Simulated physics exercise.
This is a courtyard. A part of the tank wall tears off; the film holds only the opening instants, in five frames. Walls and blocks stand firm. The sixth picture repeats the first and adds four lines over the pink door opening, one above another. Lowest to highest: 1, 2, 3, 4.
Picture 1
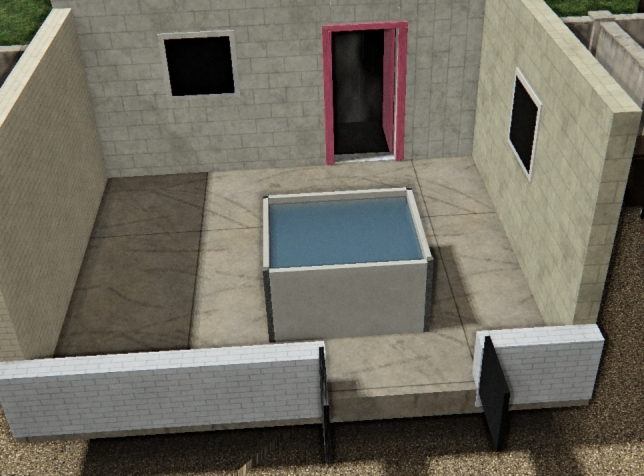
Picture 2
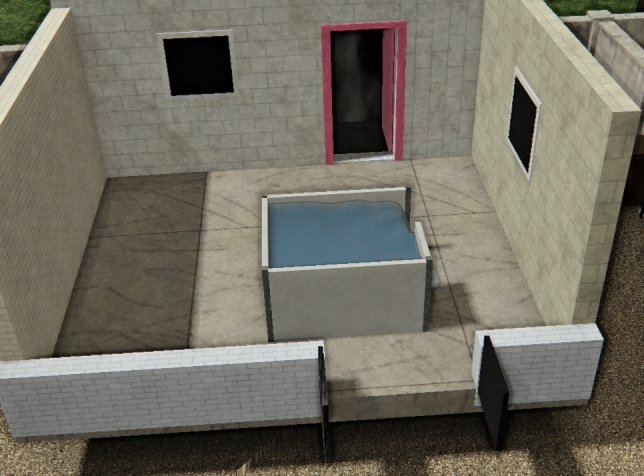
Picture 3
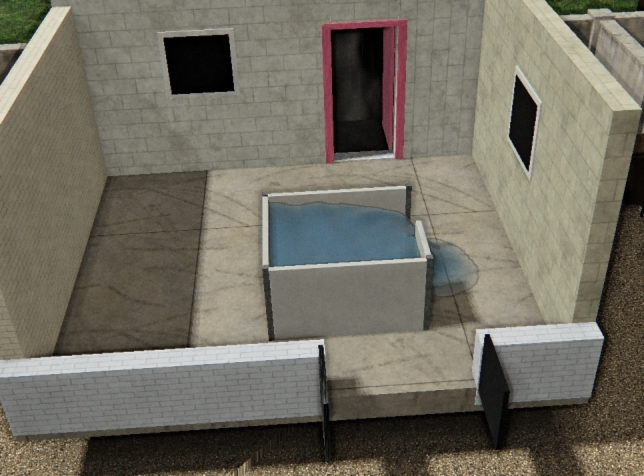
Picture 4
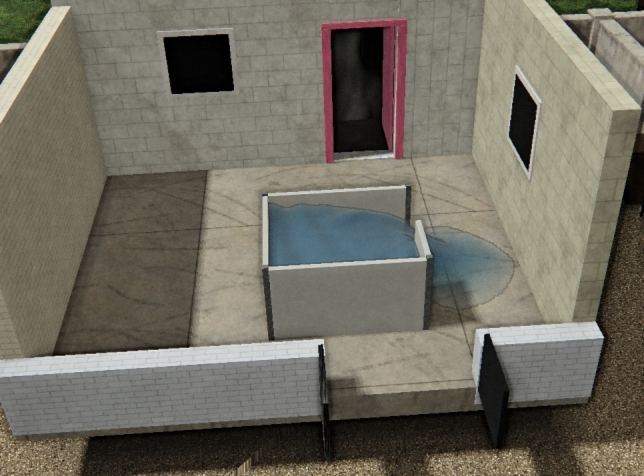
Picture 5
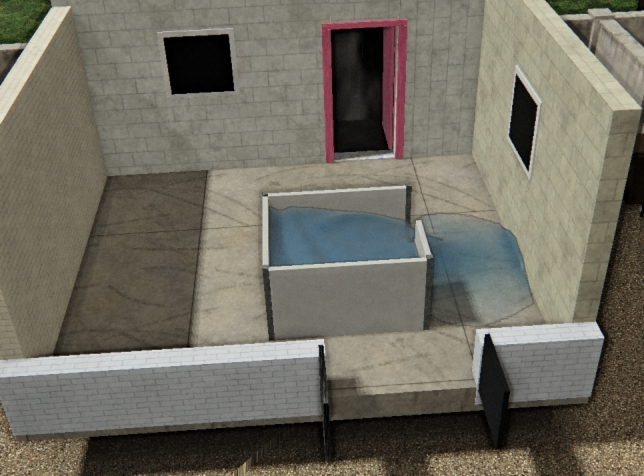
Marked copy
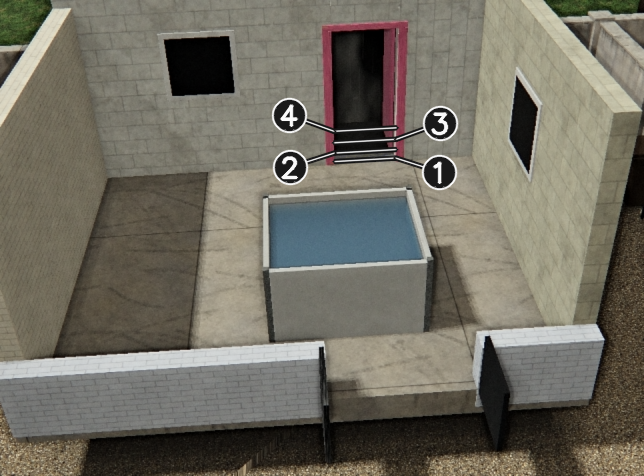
Blue water rests in a pale square tank in a walled courtyard, seen from above and in front by a still camera. Behind the tank stand a pink-framed doorway and a dark window, with another window at right and an open dark gate in the low white front wall. A gap opens in the tank's right side, and water pours through, spreading rightward across the paving as the tank's level lowers.
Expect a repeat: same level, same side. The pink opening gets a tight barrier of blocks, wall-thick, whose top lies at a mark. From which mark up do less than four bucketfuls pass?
Go for 2.
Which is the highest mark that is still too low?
That would be 1.
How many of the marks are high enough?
Three of them.
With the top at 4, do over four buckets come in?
No.
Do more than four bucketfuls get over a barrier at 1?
Yes, that goes wrong.
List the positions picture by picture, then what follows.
The first picture shows water in the tank at rest, its middle at (343, 233); foot of the pink doorway at (365, 162); open gate at (401, 332).
In the second picture, water covers 1 % of the ground, its front hidden from here.
In the third picture, 3 % of the ground under water, visible out to (471, 267).
In the fourth picture, 7 % of the ground under water, visible out to (502, 255).
In the fifth picture, 11 % of the ground under water, visible out to (500, 226).
In white, 1 at (365, 159); 2 at (365, 151); 3 at (365, 141); 4 at (365, 129); from the bottom up 1, 2, 3, 4.
With 1, about 8 bucketfuls get in.
With 2, a splash gets over, under a bucket.
With 3, nothing gets over.
With 4, nothing gets over.
